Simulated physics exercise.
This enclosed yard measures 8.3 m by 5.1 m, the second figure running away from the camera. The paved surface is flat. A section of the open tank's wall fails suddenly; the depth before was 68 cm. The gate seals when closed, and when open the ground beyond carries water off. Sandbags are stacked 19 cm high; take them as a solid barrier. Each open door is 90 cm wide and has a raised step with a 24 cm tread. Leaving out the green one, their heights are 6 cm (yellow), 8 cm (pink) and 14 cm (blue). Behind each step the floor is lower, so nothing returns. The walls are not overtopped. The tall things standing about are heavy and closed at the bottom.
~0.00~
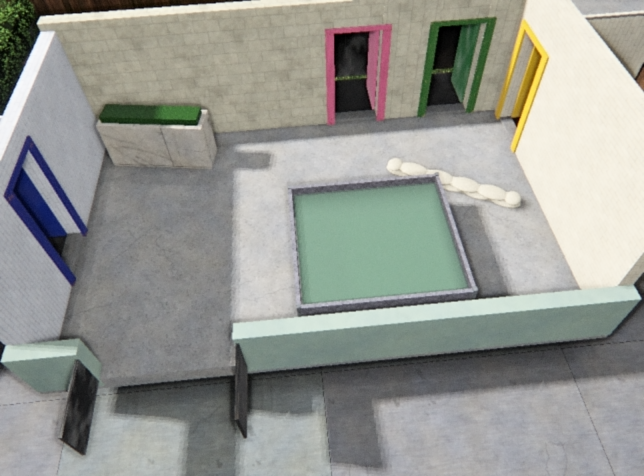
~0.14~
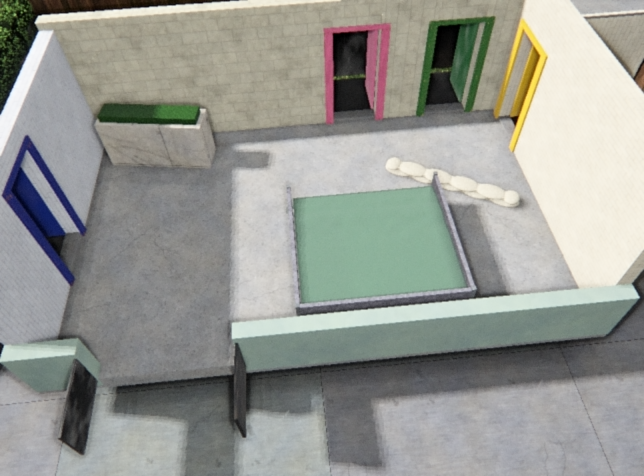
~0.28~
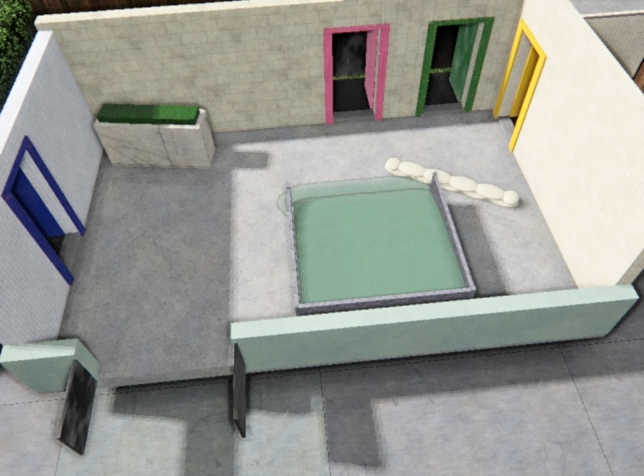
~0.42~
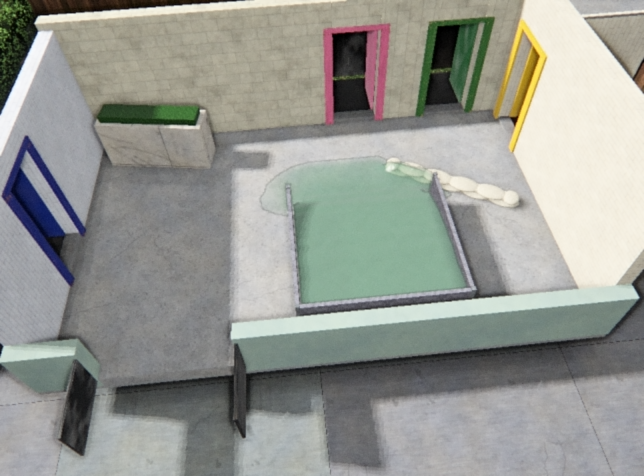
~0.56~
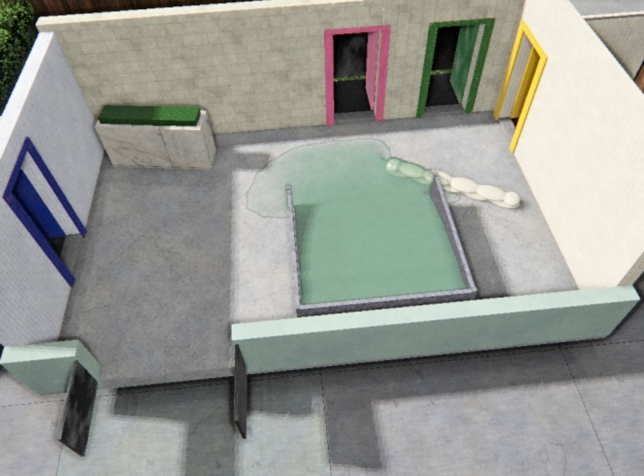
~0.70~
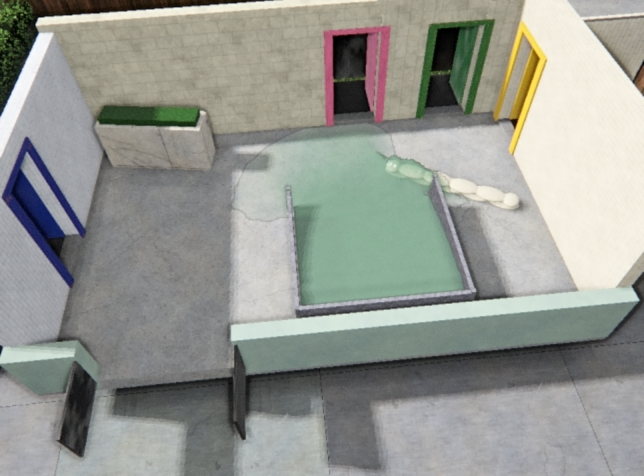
Greenish water pours from the open tank's far side and spreads across the paved yard.
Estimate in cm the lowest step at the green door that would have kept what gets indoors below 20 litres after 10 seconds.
At least 9 cm or so.
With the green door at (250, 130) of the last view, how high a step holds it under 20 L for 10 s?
Roughly 22 cm.
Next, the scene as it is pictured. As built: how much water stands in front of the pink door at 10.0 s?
Some 7.5 cm.
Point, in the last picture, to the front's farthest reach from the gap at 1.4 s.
Around (218, 135).
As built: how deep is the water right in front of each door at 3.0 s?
Depths in cm: Yellow 14, green 10, pink 29, blue 0.
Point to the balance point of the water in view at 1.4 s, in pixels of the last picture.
Near (358, 217).
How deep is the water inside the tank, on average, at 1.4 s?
Some 38 cm.
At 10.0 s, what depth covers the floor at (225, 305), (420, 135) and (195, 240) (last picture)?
In that order: 8, 8 and 3 cm.
After 1.4 s water covers 35 % of the floor, deepest (48 cm) near (320, 133); it has not reached the green door.
After 3.0 s water covers 55 % of the floor, deepest (55 cm) near (106, 145); 10 cm at the green door, 15 litres in over its 6 cm step.
After 10.0 s water covers 95 % of the floor, deepest (11 cm) near (524, 177); 8 cm at the green door, 52 litres in over its 6 cm step.
At the green door as built, the water arrived by 1.6 s and peaked near 12 cm at 2.4 s.
Run again over the same 10 s with other heights there, 41 litres in over 7 cm, 13 litres over 10 cm. The limit of 20 litres is kept from about 9 cm up.
